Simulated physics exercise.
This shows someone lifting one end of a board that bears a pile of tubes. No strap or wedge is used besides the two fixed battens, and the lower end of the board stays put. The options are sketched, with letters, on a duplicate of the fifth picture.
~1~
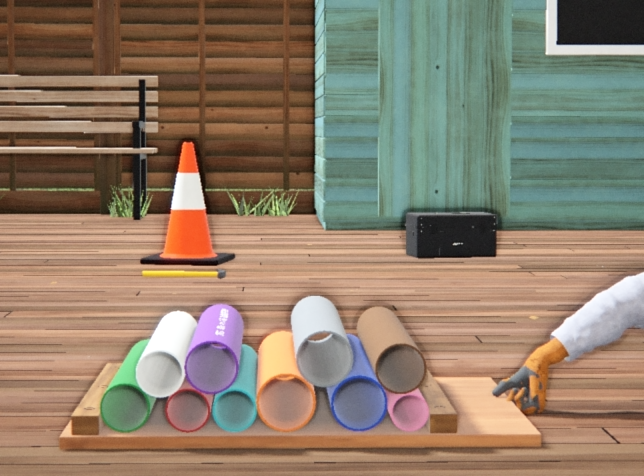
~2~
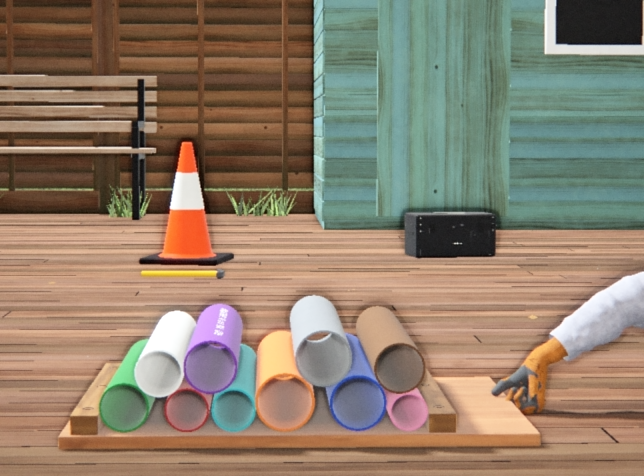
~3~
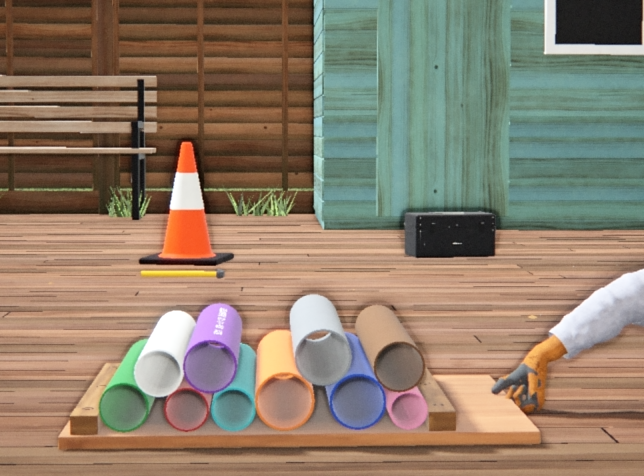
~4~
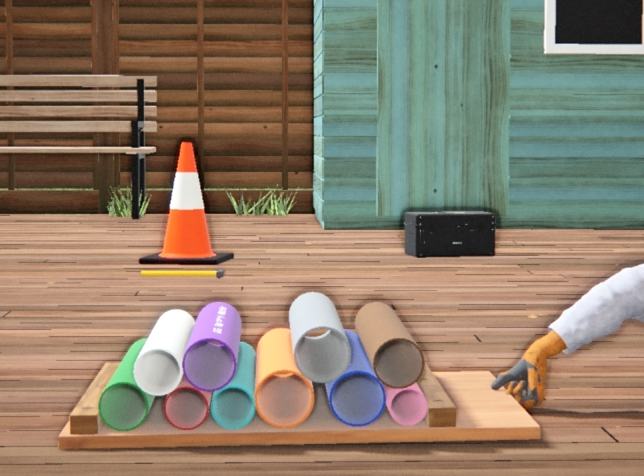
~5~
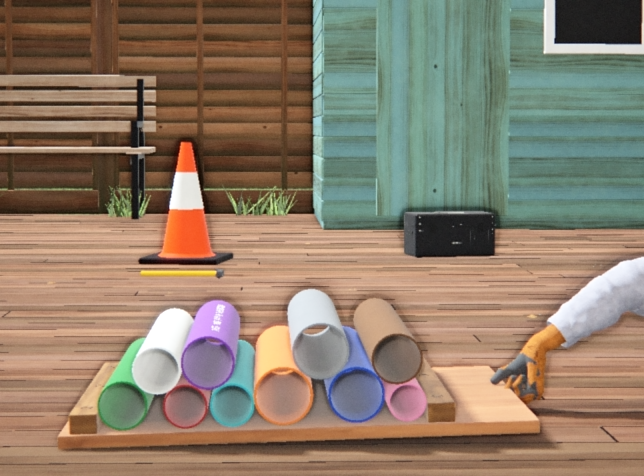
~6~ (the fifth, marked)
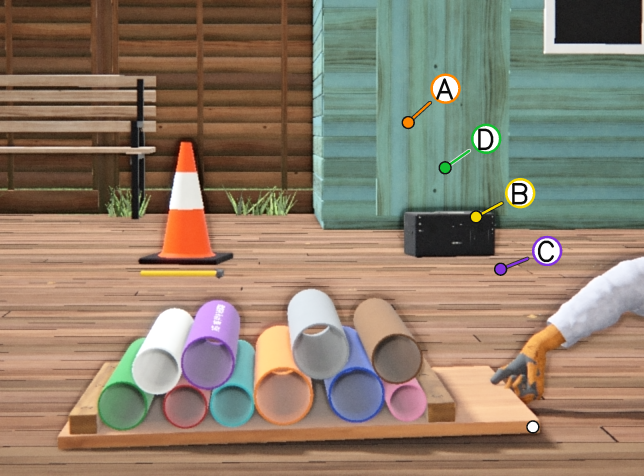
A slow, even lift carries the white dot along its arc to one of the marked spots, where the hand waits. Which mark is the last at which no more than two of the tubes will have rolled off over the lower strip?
No higher than B.
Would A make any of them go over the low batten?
Yes, at A.
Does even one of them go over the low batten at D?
At D: Yes.
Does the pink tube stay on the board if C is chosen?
Yes.
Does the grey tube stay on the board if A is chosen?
No.
On the marked copy, A at (408, 123); B at (476, 217); C at (501, 269); D at (445, 168); the white dot at (533, 427).
Taking B. A third of the way, board at 17°.
Two thirds of the way, board at 28°.
When it is over, board at 28°, two over the low batten (purple, white).
As for the rest, A three over the low batten (purple, grey, white); C one over the low batten (white); D three over the low batten (purple, grey, white).
